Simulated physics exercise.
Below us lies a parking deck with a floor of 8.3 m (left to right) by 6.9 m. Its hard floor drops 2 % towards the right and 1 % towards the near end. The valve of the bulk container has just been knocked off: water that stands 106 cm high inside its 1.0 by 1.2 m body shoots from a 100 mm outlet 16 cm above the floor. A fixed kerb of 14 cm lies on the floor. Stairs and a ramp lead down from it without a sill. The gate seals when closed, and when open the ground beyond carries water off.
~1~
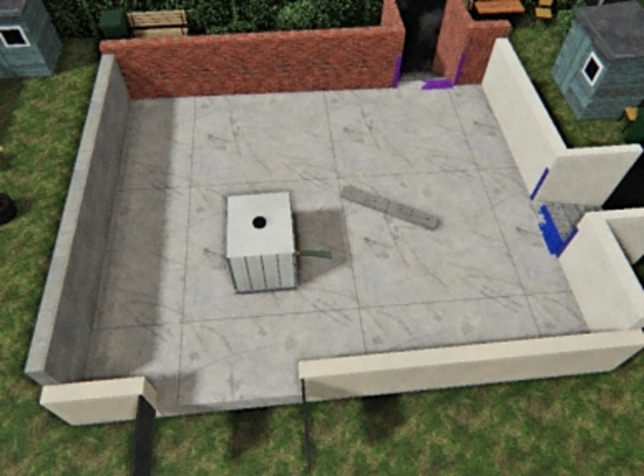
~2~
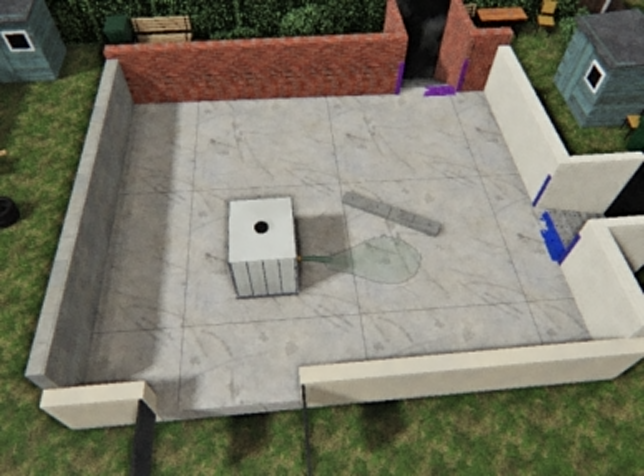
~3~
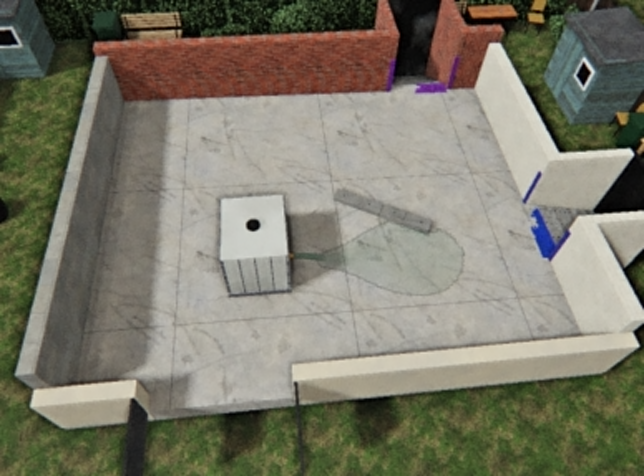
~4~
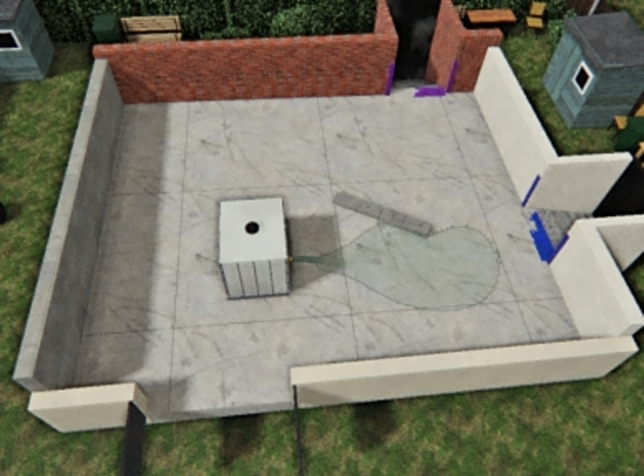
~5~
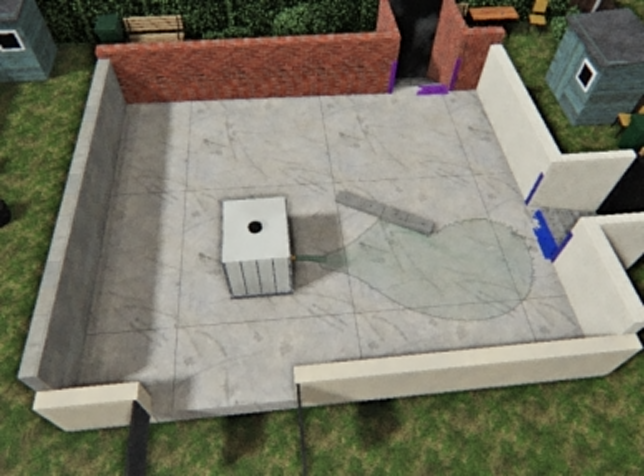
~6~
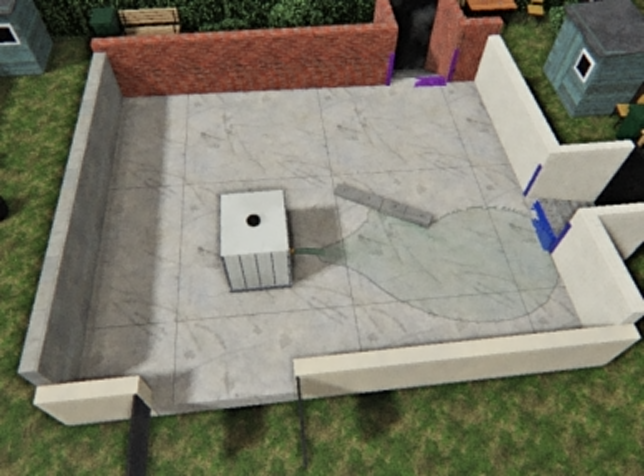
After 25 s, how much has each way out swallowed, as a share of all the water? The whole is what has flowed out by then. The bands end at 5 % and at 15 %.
The gateway takes under 5 %; the stairwell (marked purple) takes less than 5 %; the basement ramp (marked blue) takes over 15 %.
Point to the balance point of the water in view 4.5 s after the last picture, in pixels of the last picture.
Around (492, 282).
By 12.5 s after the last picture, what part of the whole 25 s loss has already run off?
Some 45 per cent by then.
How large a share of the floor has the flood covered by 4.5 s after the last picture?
Near 15 per cent is wet.
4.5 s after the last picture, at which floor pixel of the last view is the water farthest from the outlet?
Around (589, 346).
Then, 1.5 s after the last picture water covers 15 % of the floor and is deepest (5 cm) near (417, 226); gone so far, the gateway 0 %, the stairwell (marked purple) 0 %, the basement ramp (marked blue) 1 %.
Then, 4.5 s after the last picture water covers 15 % of the floor and is deepest (7 cm) near (589, 346); gone so far, the gateway 0 %, the stairwell (marked purple) 0 %, the basement ramp (marked blue) 5 %.
Then, 8.5 s after the last picture water covers 20 % of the floor and is deepest (7 cm) near (589, 346); gone so far, the gateway 0 %, the stairwell (marked purple) 0 %, the basement ramp (marked blue) 10 %.
Then, 12.5 s after the last picture water covers 20 % of the floor and is deepest (8 cm) near (589, 346); gone so far, the gateway 0 %, the stairwell (marked purple) 0 %, the basement ramp (marked blue) 17 %.
Then, 21.5 s after the last picture water covers 25 % of the floor and is deepest (8 cm) near (589, 346); gone so far, the gateway 0 %, the stairwell (marked purple) 0 %, the basement ramp (marked blue) 35 %.
